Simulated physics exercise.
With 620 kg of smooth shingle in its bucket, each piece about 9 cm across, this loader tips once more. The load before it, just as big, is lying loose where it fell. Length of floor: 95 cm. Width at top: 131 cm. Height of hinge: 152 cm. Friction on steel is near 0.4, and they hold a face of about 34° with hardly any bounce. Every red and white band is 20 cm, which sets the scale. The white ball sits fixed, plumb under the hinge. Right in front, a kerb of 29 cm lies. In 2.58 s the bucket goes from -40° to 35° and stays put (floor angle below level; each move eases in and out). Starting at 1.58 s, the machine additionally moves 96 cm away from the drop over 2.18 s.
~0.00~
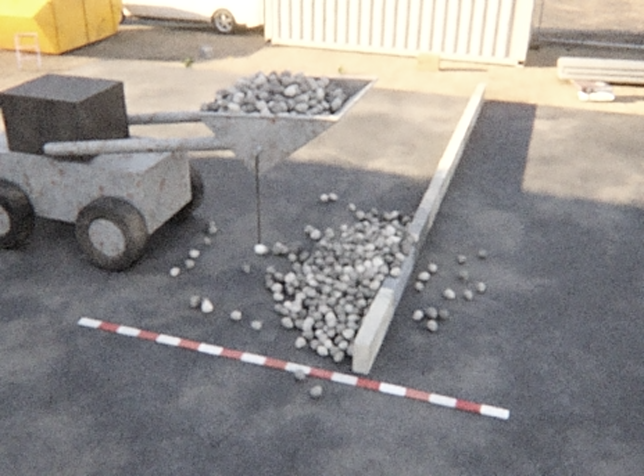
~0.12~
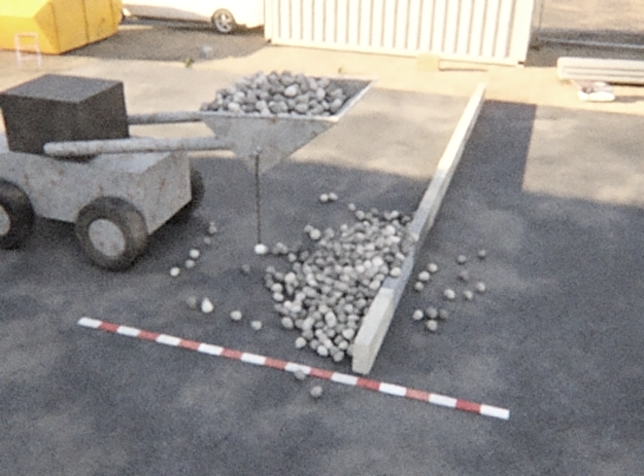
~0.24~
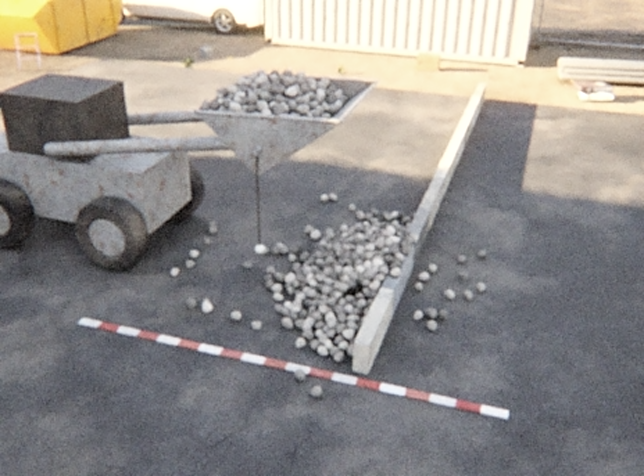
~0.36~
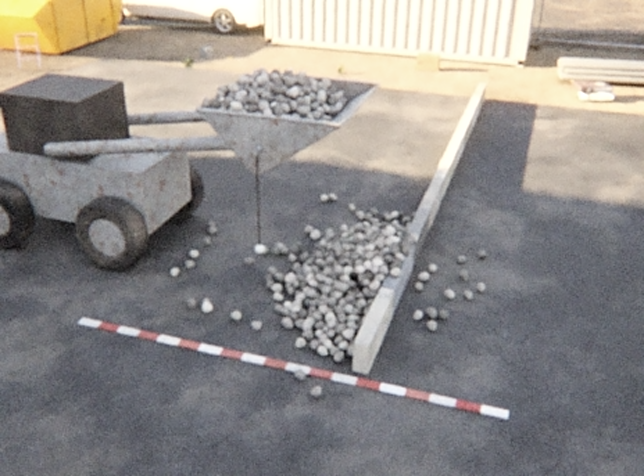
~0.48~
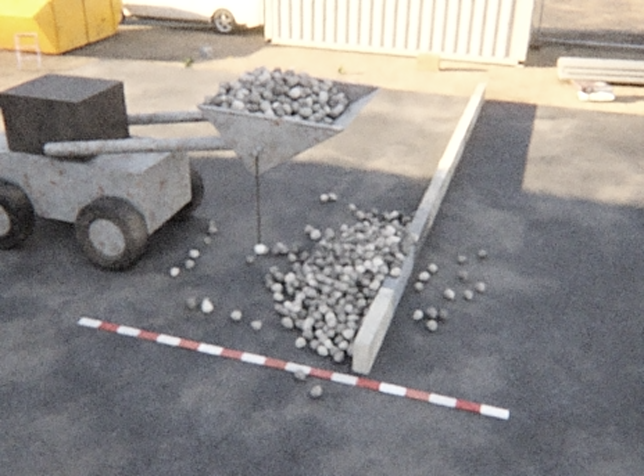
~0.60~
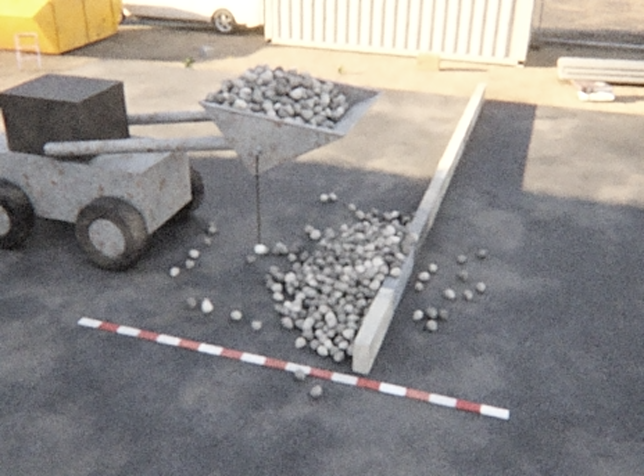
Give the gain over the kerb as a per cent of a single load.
11 %.
After 1.9 s the floor is at 23°; in per cent of one load, 81 in the bucket, 118 on this side of the kerb, 2 over the kerb; the foremost stones are at (461, 287).
After 2.7 s the floor is at 35°; in per cent of one load, 4 in the bucket, 185 on this side of the kerb, 12 over the kerb; the foremost stones are at (484, 306).
After 4.2 s the floor is at 35°; in per cent of one load, 0 in the bucket, 188 on this side of the kerb, 13 over the kerb; the foremost stones are at (515, 320).
After 7.1 s the floor is at 35°; in per cent of one load, 0 in the bucket, 188 on this side of the kerb, 13 over the kerb; the foremost stones are at (515, 320). Net gain over the kerb, 11.
